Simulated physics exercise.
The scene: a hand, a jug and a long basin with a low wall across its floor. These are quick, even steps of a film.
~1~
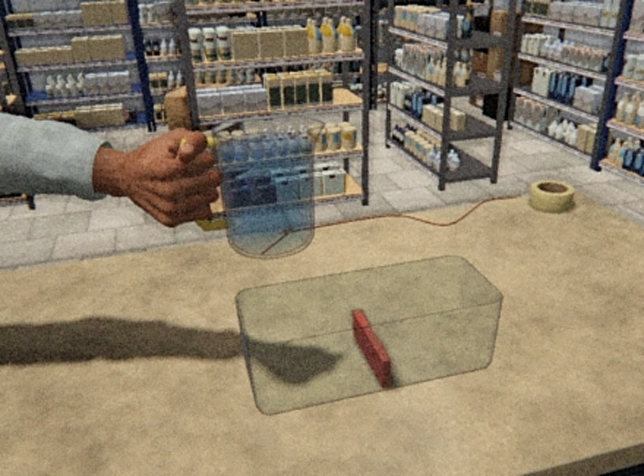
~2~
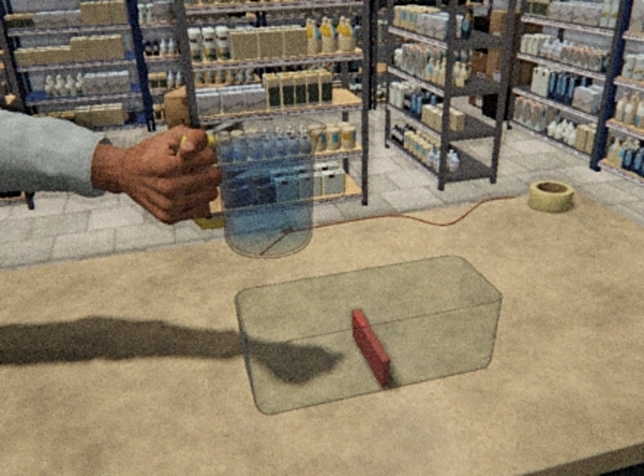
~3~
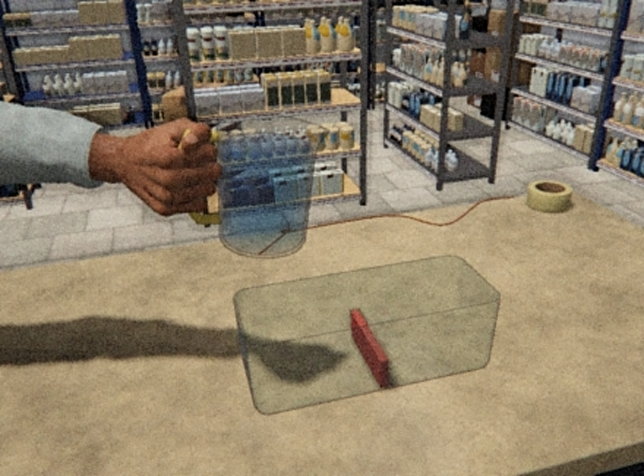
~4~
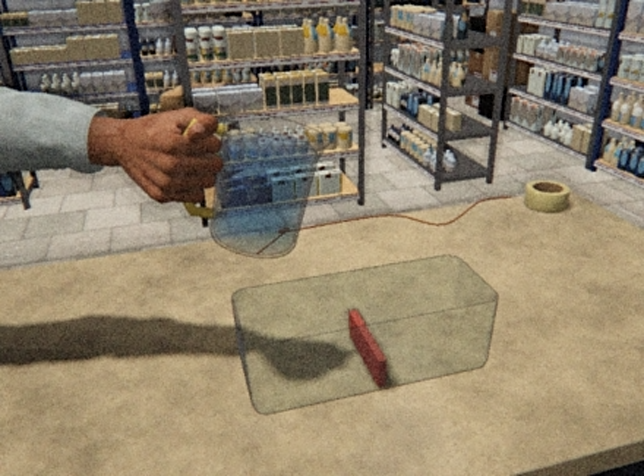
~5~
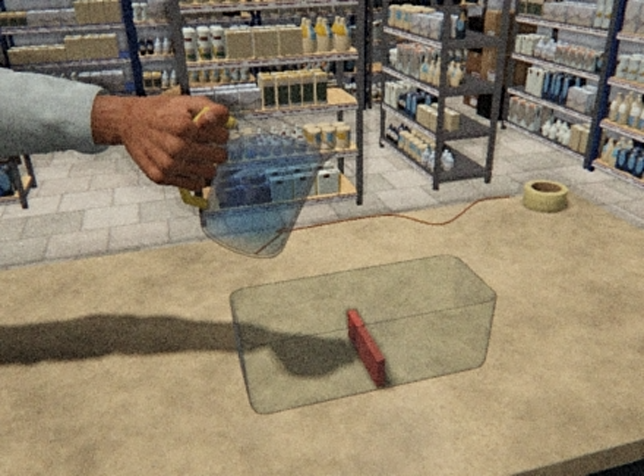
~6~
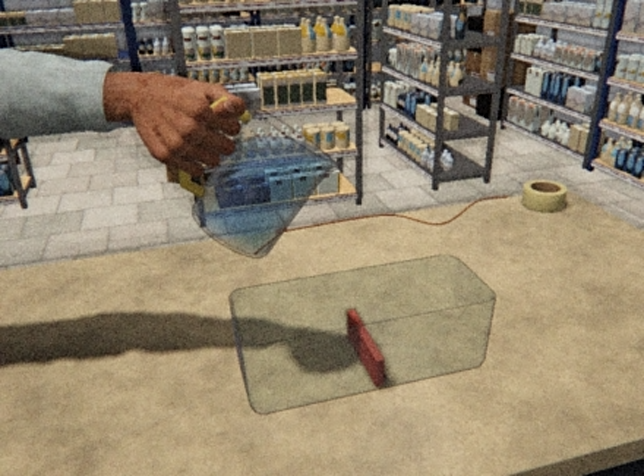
In a storeroom lined with shelves of bottles and boxes, a sandy-brown tabletop is seen from slightly above by a nearly still camera. A hand reaching in from the left grips a clear jug of bluish water above a long transparent basin with a low red wall across its floor, a roll of tape behind. The hand turns, tilting the jug steadily further to the right.
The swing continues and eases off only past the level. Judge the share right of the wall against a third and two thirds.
The share right of the wall is over two thirds.
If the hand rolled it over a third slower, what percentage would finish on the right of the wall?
Some 80 per cent.
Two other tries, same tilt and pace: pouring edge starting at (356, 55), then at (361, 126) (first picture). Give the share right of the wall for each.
First some 80, then 85 per cent.
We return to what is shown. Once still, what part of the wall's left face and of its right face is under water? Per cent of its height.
Left about 20, right about 90.
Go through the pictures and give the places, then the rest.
It leans 0°; its right rim is at (325, 122); the water meets the walls at (217, 149) and (310, 139); the long basin's rim runs from (241, 319) to (482, 277); the wall's top is at (371, 335), in the first picture.
It leans 2°; its right rim is at (326, 124); the water meets the walls at (218, 148) and (310, 140), in the second picture.
It leans 7°; its right rim is at (329, 129); the water meets the walls at (220, 145) and (312, 142), in the third picture.
It leans 15°; its right rim is at (333, 138); the water meets the walls at (222, 145) and (316, 145), in the fourth picture.
It leans 25°; its right rim is at (338, 150); the water meets the walls at (217, 172) and (320, 148), in the fifth picture.
It leans 37°; its right rim is at (341, 166); the water meets the walls at (210, 181) and (330, 154), in the sixth picture.
A moment on, the jug is tipped right over and 56 per cent is still to pour, 0 is left of the wall and 12 right of it.
Next, the jug is tipped right over and 16 per cent is still to pour, 9 is left of the wall and 50 right of it.
Then the jug is tipped right over and 3 per cent is still to pour, 13 is left of the wall and 75 right of it.
Later the jug is tipped right over and 0 per cent is still to pour, 17 is left of the wall and 78 right of it.
In the end 18 per cent lies left of the wall, 78 right of it and 4 outside.
